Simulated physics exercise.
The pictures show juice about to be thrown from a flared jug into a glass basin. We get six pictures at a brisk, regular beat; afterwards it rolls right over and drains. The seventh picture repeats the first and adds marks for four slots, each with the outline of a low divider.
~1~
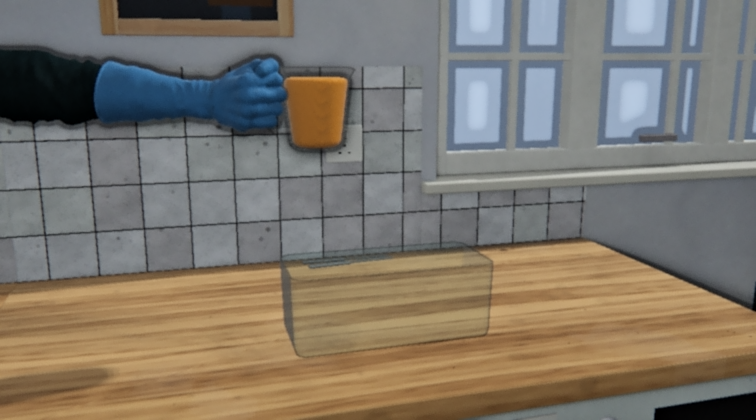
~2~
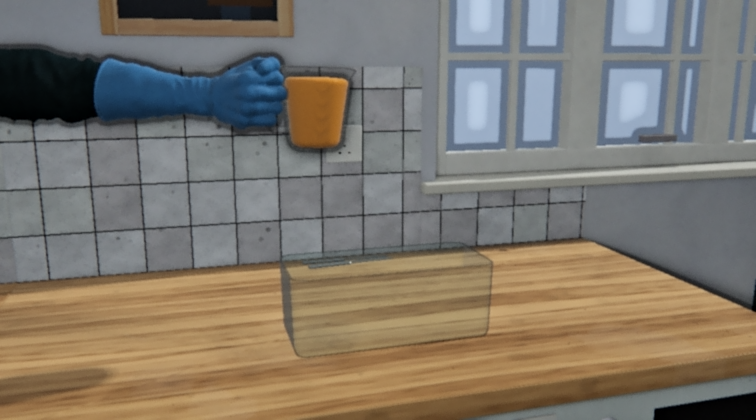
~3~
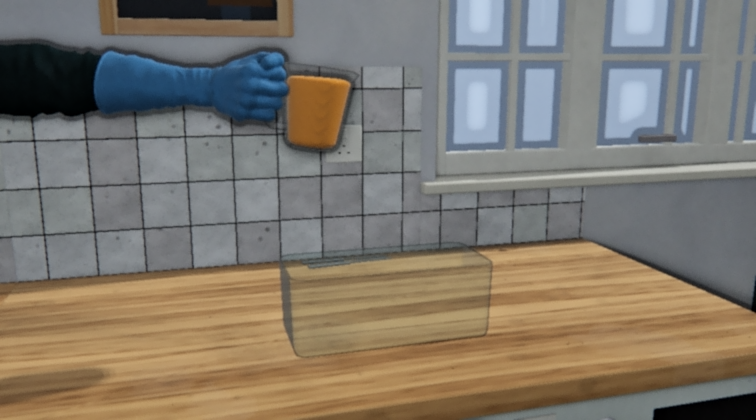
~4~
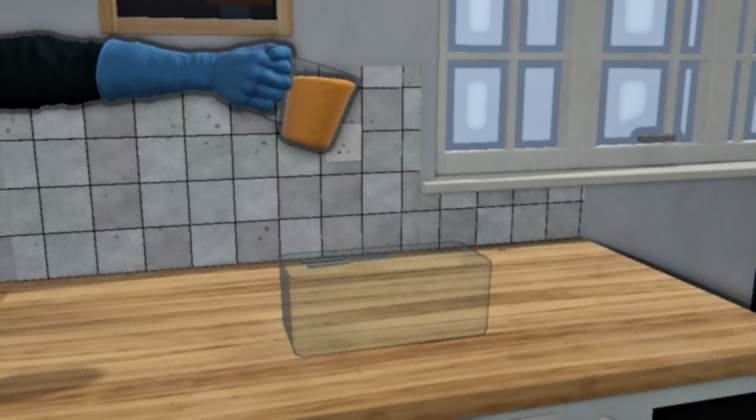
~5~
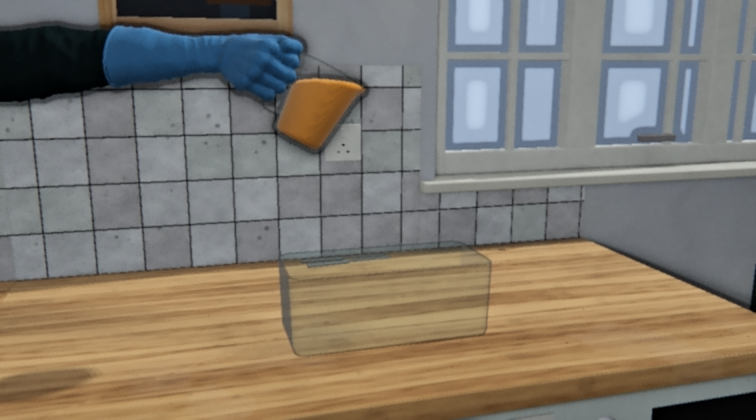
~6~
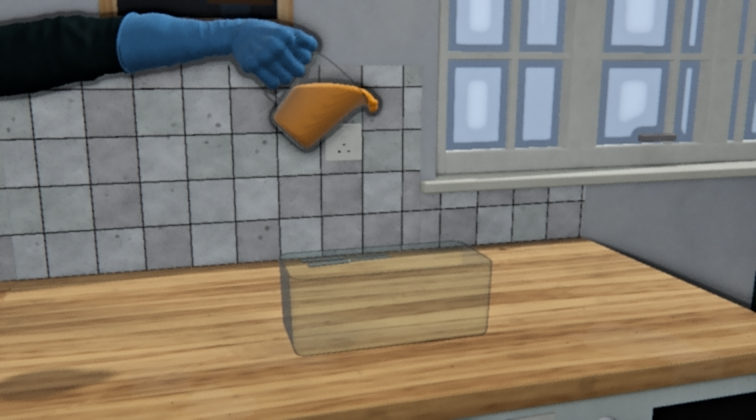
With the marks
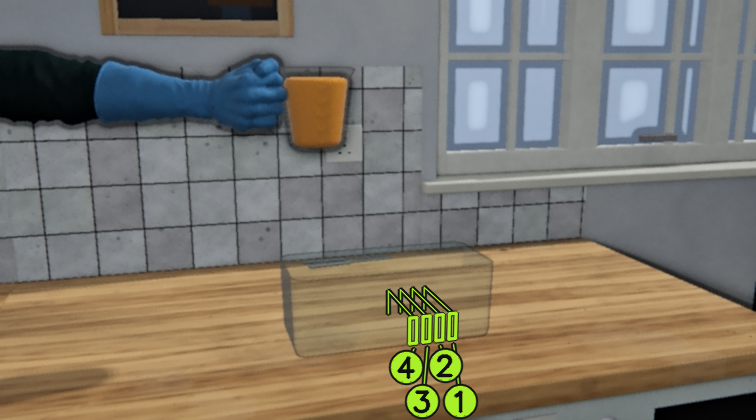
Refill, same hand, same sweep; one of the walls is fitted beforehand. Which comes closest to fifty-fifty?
It is 3.
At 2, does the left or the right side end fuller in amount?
More ends on the left.
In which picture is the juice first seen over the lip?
In picture 6.
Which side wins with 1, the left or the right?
The left side.
On the marked copy, 1 at (453, 344); 2 at (440, 345); 3 at (427, 347); 4 at (414, 348).
With 1, about 87 % ends left of the wall and 5 % right of it; 8 % is lost outside.
With 2, about 81 % ends left of the wall and 12 % right of it; 7 % is lost outside.
With 3, about 49 % ends left of the wall and 49 % right of it; 3 % is lost outside.
With 4, about 8 % ends left of the wall and 90 % right of it; 3 % is lost outside.
